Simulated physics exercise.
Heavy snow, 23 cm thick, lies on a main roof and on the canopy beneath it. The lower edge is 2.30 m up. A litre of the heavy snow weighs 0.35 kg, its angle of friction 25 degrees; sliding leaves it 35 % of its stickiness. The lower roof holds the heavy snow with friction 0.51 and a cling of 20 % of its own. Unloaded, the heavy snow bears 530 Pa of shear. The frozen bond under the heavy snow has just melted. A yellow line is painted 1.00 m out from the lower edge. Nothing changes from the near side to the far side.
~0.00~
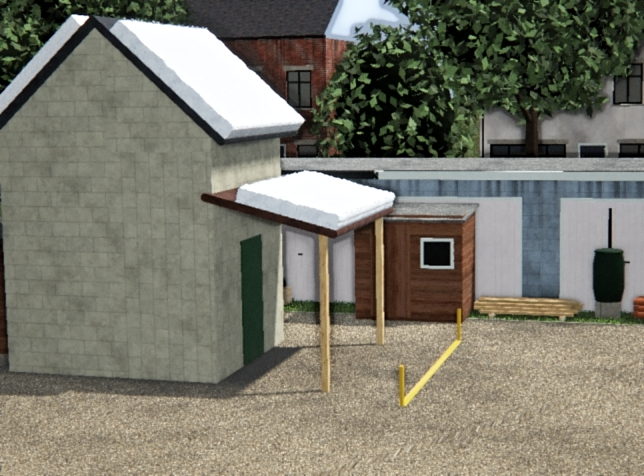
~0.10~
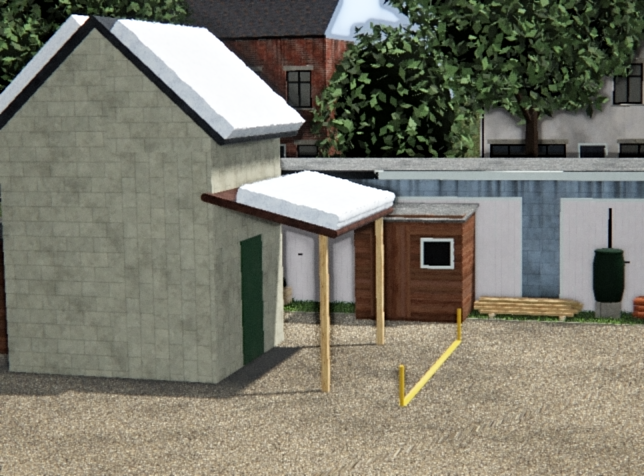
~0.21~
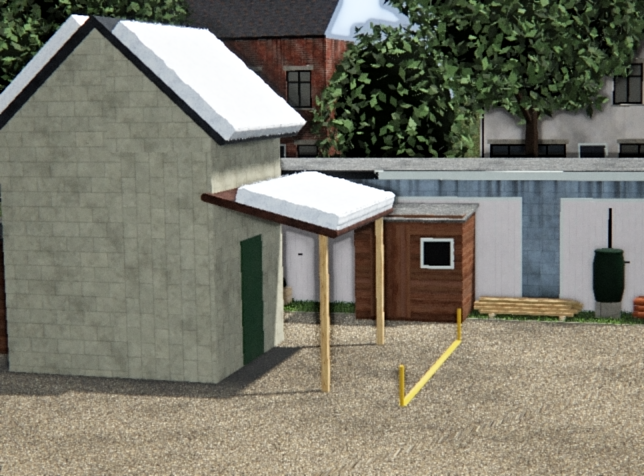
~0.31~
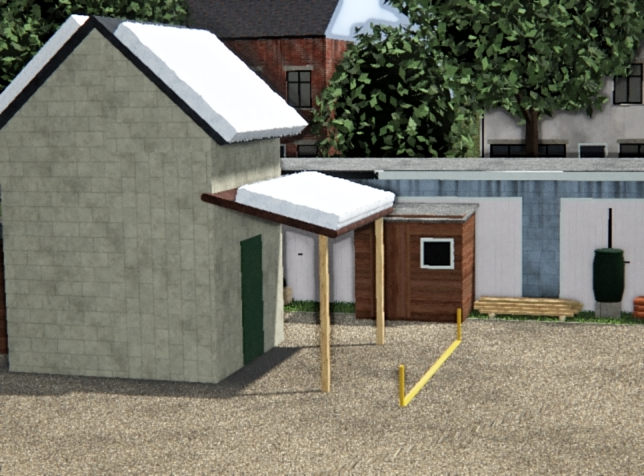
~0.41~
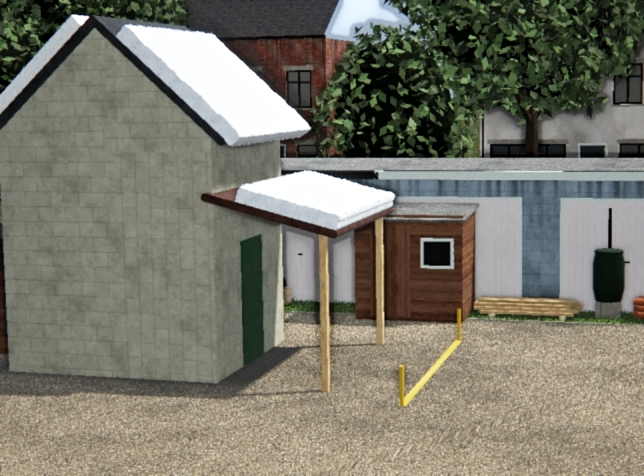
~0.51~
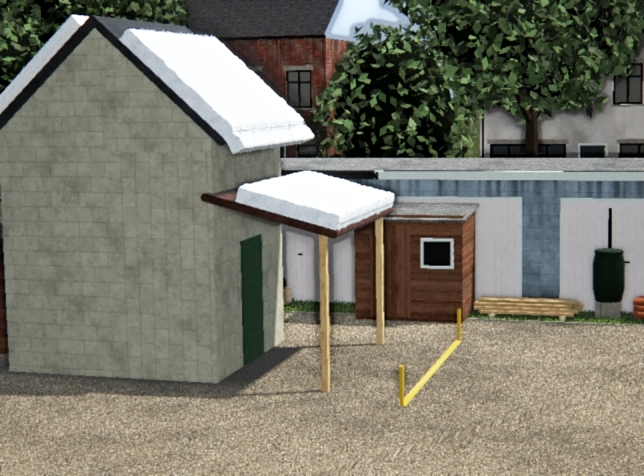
To begin with, thick snow lies on the steep main roof of a grey block building and on the lower canopy beside it, above gravel with a yellow line. The upper snow then creeps slightly down the slope, edging further over the eave, while the canopy snow barely changes.
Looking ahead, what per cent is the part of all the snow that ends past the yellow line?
Expect roughly 3 %.
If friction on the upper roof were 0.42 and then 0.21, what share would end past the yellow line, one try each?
In that order: 16 %, 30 %.
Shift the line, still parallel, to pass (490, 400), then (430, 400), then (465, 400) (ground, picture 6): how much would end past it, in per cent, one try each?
In turn about 0 %, 0 %, 0 %.
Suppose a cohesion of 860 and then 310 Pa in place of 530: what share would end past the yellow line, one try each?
In turn about 0 %, 20 %.
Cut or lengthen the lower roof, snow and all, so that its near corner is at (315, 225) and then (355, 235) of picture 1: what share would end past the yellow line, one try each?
In that order: 14 %, 1 %.
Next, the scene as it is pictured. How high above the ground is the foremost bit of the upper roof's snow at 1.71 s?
About 2.8 m.
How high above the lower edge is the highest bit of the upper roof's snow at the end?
About 0.9 m.
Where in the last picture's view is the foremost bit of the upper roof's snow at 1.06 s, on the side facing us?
At about (274, 192).
After 1.06 s, none is below the lower edge and 0 % is past the line.
After 1.71 s, none is below the lower edge and 0 % is past the line.
After 2.35 s, 5 % is below the lower edge and 0 % is past the line.
After 3.00 s, 24 % is below the lower edge and 2 % is past the line.
After 4.50 s, 25 % is below the lower edge and 3 % is past the line.
